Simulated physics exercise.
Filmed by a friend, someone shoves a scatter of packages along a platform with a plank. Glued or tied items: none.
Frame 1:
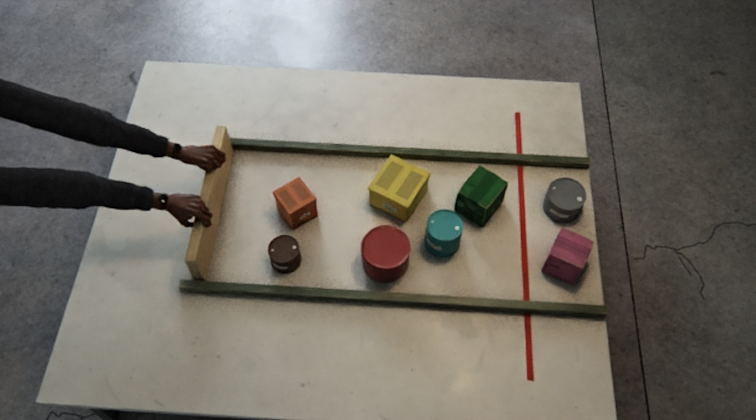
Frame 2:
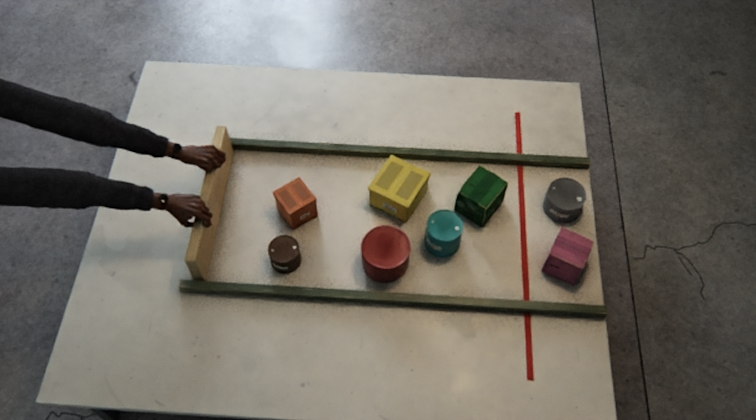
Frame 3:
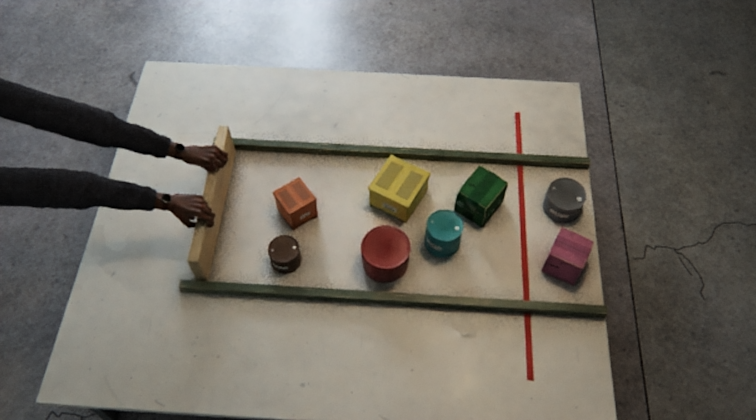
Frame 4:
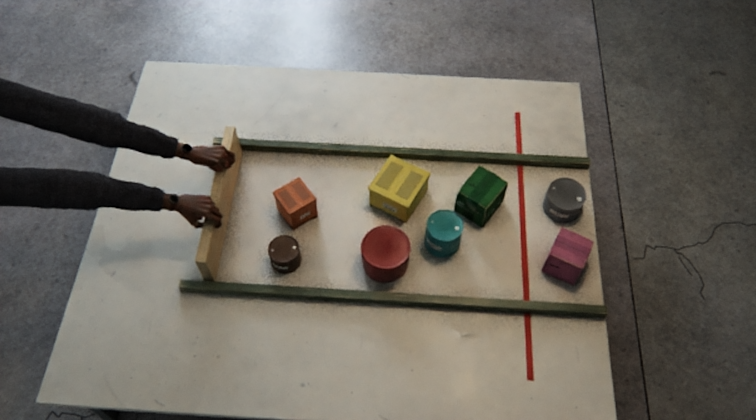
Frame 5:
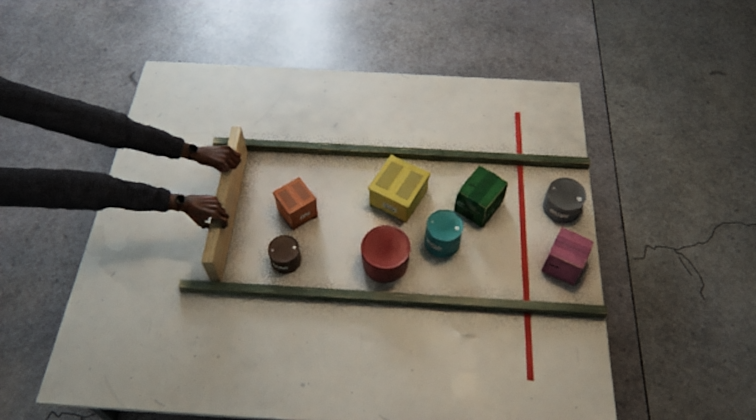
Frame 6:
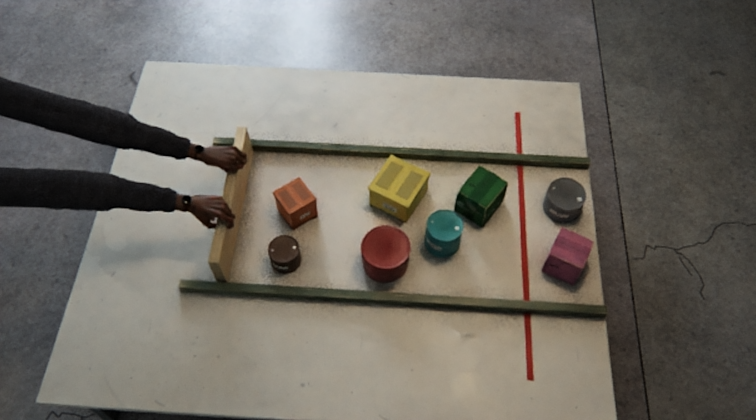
Two hands slid a wooden plank slowly to the right a short way between two green rails, while the colorful boxes and round containers ahead of it, some past a red line, stayed still.
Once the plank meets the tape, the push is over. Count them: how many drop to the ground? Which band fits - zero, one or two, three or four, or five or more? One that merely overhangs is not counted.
The band that fits is one or two.
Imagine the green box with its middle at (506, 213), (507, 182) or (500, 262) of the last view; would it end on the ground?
Place by place, it is kept; holds on; is lost.
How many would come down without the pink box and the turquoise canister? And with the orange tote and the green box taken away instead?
1 for the first case, 1 for the second.
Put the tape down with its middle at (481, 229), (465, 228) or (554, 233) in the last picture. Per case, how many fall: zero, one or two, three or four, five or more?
Well, it comes out as not one, no fall at all and five or over, in that order.
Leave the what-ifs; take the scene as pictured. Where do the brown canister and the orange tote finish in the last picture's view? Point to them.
(543, 281) and (542, 229), roughly.
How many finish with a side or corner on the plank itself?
At rest, 3 are in contact.
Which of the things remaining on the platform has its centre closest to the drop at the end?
Green box.
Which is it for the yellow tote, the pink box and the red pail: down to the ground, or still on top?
Here is how it goes: The yellow tote remains aboard, the pink box ends up below, the red pail remains aboard.
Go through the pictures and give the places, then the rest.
Grey canister (564, 200); pink box (568, 256); green box (481, 196); plank (211, 201); tape (523, 231), in the first frame.
Pink box (568, 256); red pail (386, 254), in the second frame.
Green box (481, 196); plank (214, 202), in the third frame.
Grey canister (564, 200); brown canister (285, 254), in the fourth frame.
Pink box (568, 256); yellow tote (399, 189), in the fifth frame.
Grey canister (564, 200); pink box (568, 256); green box (481, 196); plank (232, 203); tape (523, 231), in the sixth frame.
Soon after, none off yet; grey canister at rest near (564, 200); pink box at rest near (568, 256); green box at rest near (481, 196).
By the end, the number that fall off is one or two; fallen, pink box and grey canister.
